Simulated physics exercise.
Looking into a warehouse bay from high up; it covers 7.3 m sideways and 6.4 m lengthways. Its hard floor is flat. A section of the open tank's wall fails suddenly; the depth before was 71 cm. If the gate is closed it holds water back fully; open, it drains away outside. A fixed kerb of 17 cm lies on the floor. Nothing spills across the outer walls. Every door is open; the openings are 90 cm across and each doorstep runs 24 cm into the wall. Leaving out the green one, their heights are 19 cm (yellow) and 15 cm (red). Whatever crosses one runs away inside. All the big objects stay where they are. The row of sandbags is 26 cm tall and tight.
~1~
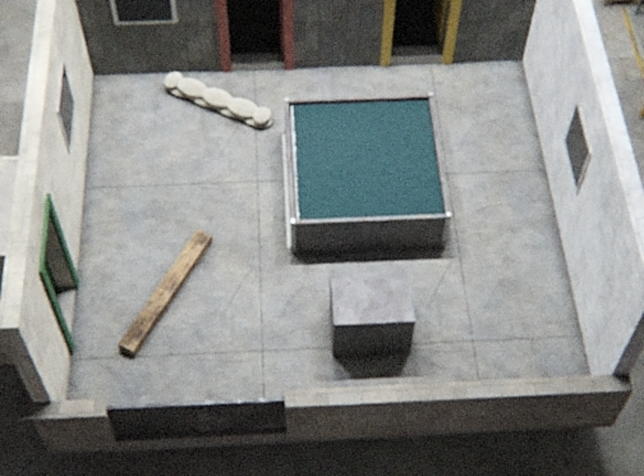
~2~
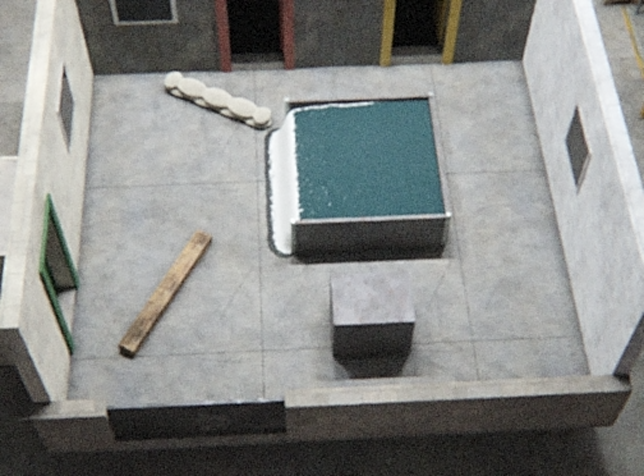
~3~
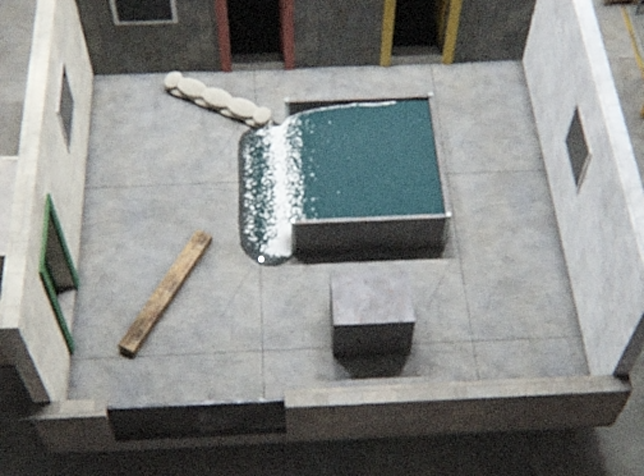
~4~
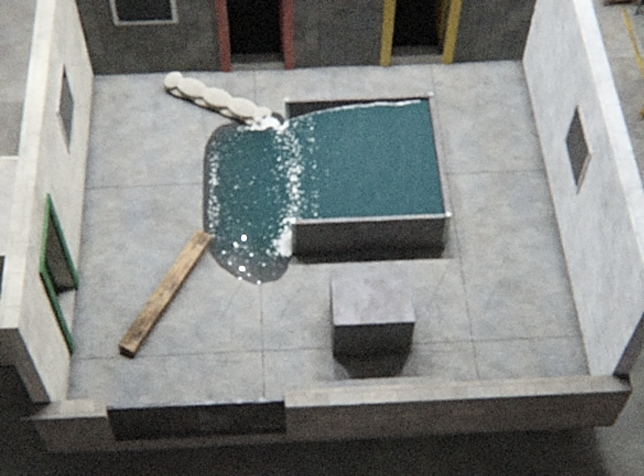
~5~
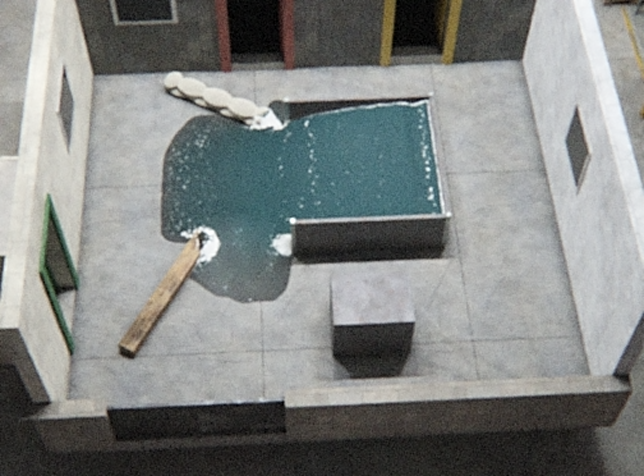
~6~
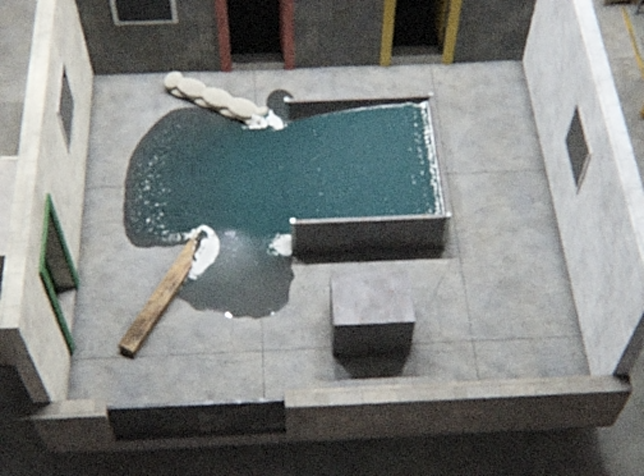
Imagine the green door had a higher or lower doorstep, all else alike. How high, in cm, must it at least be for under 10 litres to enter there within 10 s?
About 18 cm.
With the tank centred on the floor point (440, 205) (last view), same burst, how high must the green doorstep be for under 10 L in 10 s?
Then roughly 20 cm.
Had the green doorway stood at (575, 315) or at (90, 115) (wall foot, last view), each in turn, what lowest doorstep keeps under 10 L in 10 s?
About 9.0 and 33 cm.
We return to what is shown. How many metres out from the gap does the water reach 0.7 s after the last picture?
About 4.0 m.
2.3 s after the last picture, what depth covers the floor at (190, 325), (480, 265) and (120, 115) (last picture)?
About 7, 0 and 36 cm.
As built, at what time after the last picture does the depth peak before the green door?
Around 5.5 s.
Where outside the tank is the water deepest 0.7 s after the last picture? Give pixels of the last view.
Near (84, 201).
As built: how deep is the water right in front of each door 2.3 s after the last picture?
Depths in cm: Green 14, yellow 1, red 5.
Then, 0.7 s after the last picture water covers 35 % of the floor, deepest (45 cm) near (84, 201); it has not reached the green door.
Then, 2.3 s after the last picture water covers 45 % of the floor, deepest (44 cm) near (169, 85); 14 cm at the green door, 7 litres in over its 10 cm doorstep.
Then, 9.3 s after the last picture water covers 95 % of the floor, deepest (16 cm) near (591, 402); 10 cm at the green door, 84 litres in over its 10 cm doorstep.
At the green door as built, the water peaked near 20 cm, 5.3 s after the last picture.
Run again over the same 10 s with other heights there, 18 litres in over 16 cm, 2 litres over 21.5 cm. The limit of 10 litres is kept from about 18 cm up.
